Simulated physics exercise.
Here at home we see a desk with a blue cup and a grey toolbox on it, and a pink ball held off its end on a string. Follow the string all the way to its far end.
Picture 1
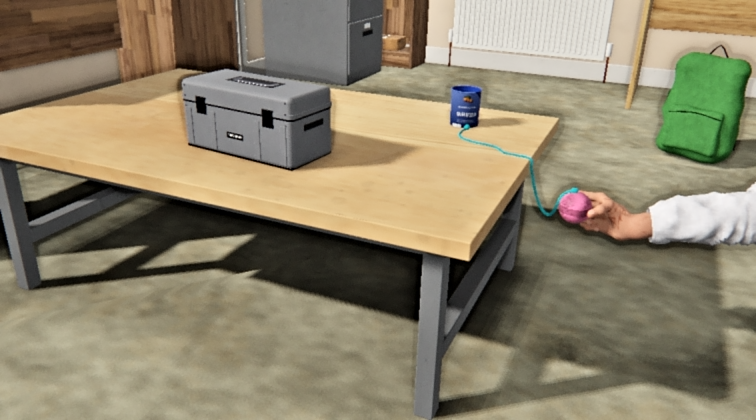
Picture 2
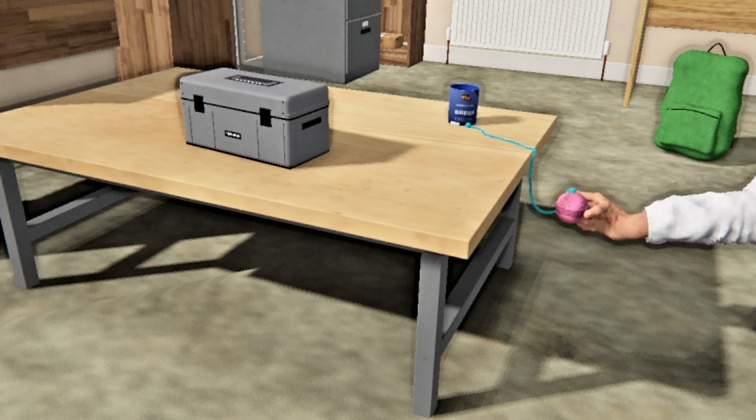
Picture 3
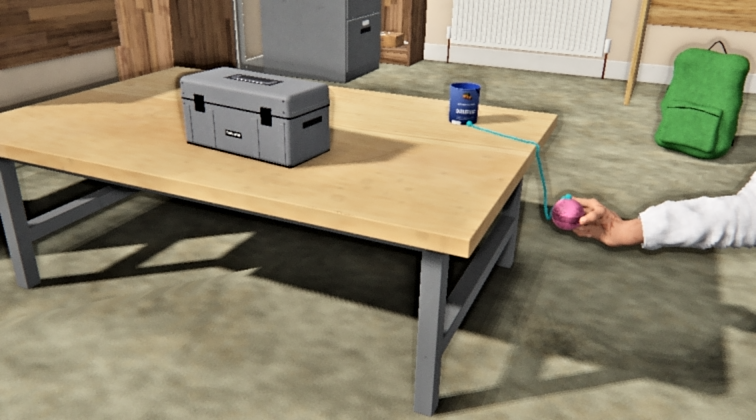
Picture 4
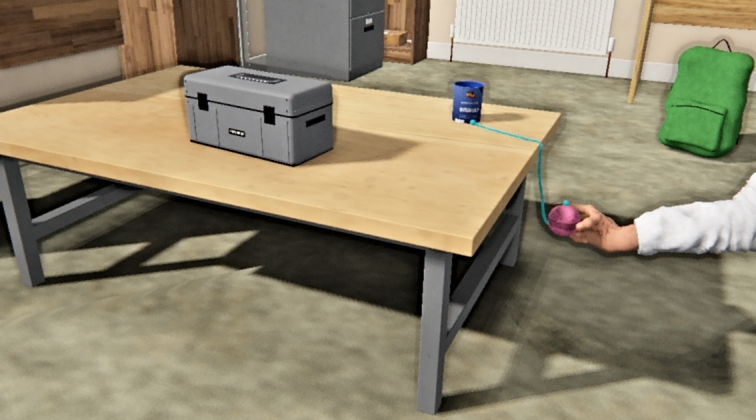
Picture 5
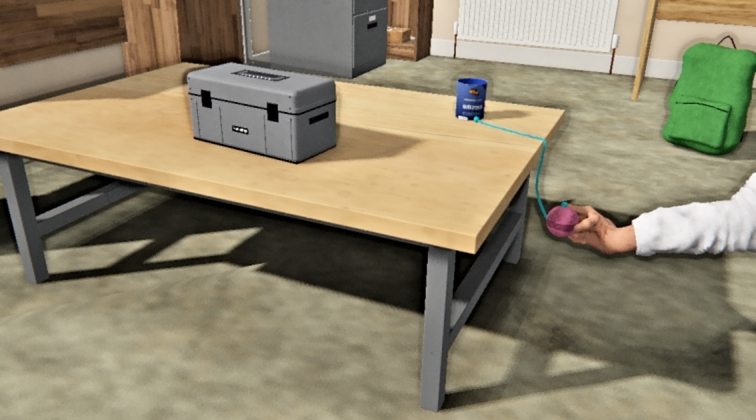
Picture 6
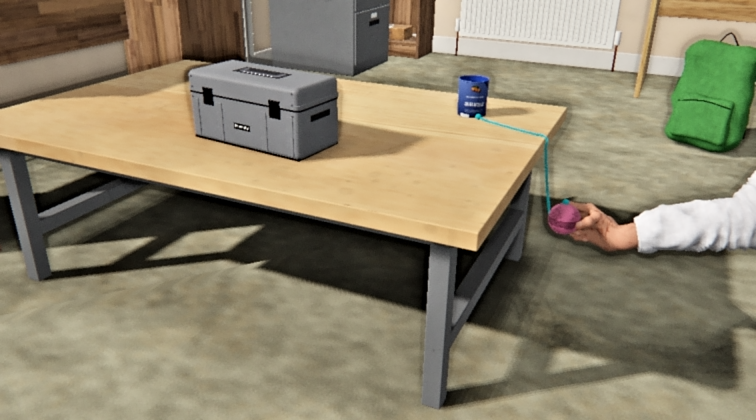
A hand holds a pink ball, tied by string to a blue cup, and lowers it slightly.
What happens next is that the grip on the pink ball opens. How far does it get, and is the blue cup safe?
The pink ball goes all the way down; the blue cup is yanked off.
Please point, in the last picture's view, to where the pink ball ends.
(510, 304).
Then, 0.30 s past the final frame, ball on the floor near (547, 324); toolbox still; cup tugged along near (502, 99).
Then, 0.60 s past the final frame, ball on the floor near (538, 310); toolbox still; cup down on the floor.
Then, 0.90 s past the final frame, ball on the floor near (526, 306); toolbox still; cup down on the floor.
When it is over, ball on the floor near (510, 304); toolbox still; cup down on the floor. The pink ball lands on the floor and the blue cup follows it down.
